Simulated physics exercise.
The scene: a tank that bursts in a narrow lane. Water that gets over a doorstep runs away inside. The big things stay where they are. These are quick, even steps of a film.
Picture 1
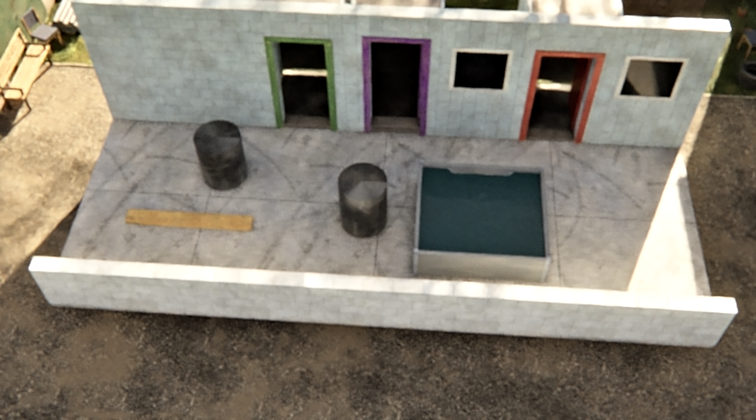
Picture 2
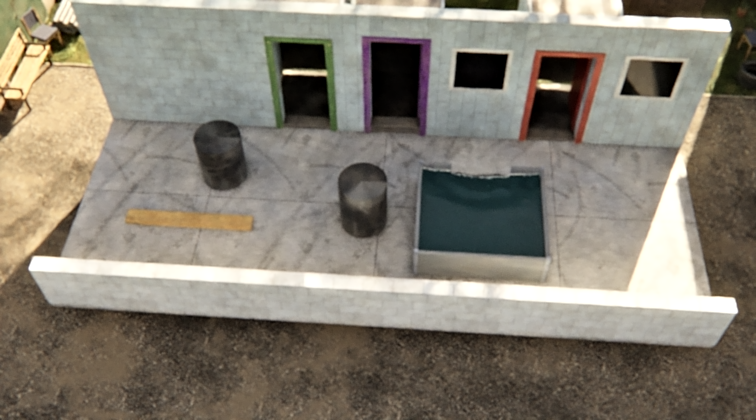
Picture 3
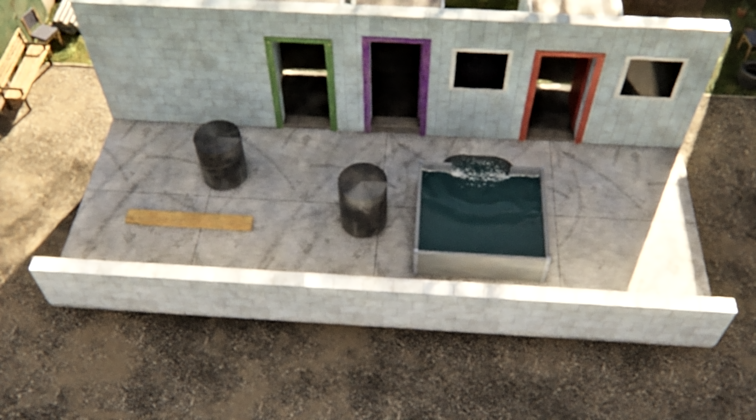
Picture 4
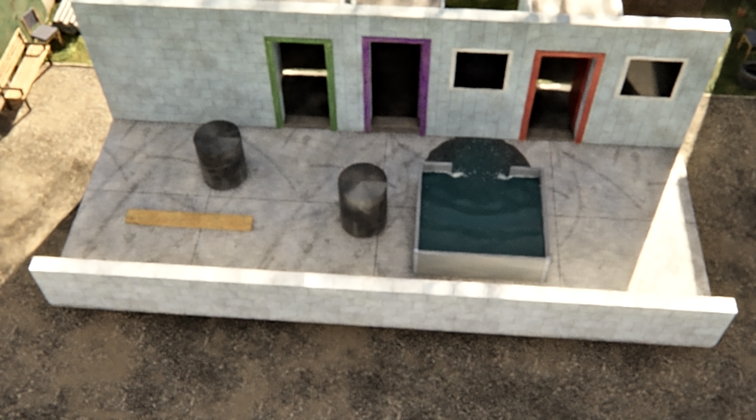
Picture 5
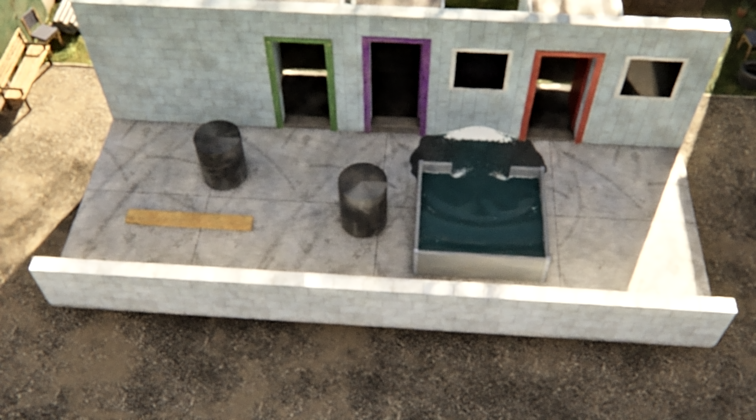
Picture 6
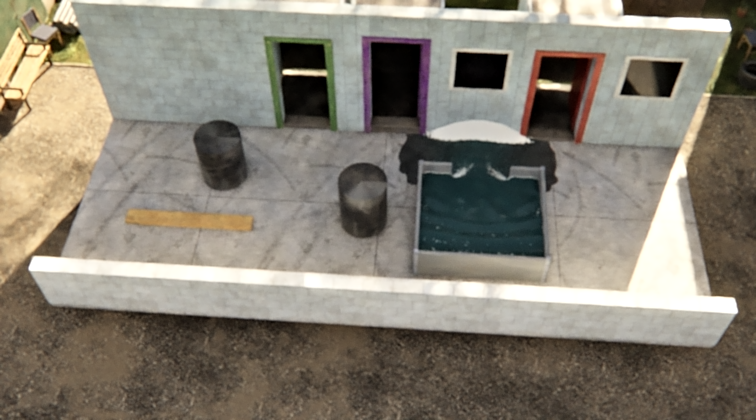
Water in the square tank sits still, then churns white along the far edge and pours out through a gap there. It fans across the paved yard toward the wall with coloured doorways, then foams along the wall's base and spreads left and right behind the tank, while the two dark barrels stay put.
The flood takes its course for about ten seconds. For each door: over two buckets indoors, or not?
The red door floods; the green door holds within the limit; the purple door holds within the limit.
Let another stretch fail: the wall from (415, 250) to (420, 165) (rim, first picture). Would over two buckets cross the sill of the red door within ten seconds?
One by one: Red door takes less.
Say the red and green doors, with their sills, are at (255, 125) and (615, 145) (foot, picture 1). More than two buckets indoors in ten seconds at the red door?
Red keeps below it.
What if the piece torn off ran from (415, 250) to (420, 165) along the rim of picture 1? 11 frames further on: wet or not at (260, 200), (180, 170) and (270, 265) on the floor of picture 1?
One after the other: Awash, no water, under water.
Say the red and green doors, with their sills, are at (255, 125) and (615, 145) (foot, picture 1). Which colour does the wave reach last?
Last comes the door marked red.
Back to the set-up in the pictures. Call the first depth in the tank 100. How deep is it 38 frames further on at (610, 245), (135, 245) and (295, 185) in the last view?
Roughly 2, 0 and 4 per cent, in turn.
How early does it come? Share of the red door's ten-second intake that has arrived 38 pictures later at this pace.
Near 95 in a hundred.
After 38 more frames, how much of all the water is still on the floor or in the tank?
I make it 74 per cent.
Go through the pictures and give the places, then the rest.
In the first frame, still water in the water tank at (481, 212).
In the second frame, water pours out on the water tank's far side and has run to a hidden place.
In the third frame, the front is at (456, 159), out from the gap on the water tank's far side.
In the fourth frame, the front is at (470, 138), out from the gap on the water tank's far side.
In the fifth frame, the front is at (434, 136), out from the gap on the water tank's far side.
In the sixth frame, water pours out on the water tank's far side and has run to (415, 135).
A moment on, water covers 10 % of the floor; the red door under two buckets in, the green door not reached, the purple door wet at the sill, nothing in.
Next, water covers 30 % of the floor; the red door over two buckets in, the green door wet at the sill, nothing in, the purple door wet at the sill, nothing in.
Then, water covers 50 % of the floor; the red door over two buckets in, the green door wet at the sill, nothing in, the purple door wet at the sill, nothing in.
Later, water covers 60 % of the floor; the red door over two buckets in, the green door wet at the sill, nothing in, the purple door wet at the sill, nothing in.
In the end, water covers 75 % of the floor; the red door over two buckets in, the green door wet at the sill, nothing in, the purple door wet at the sill, nothing in.
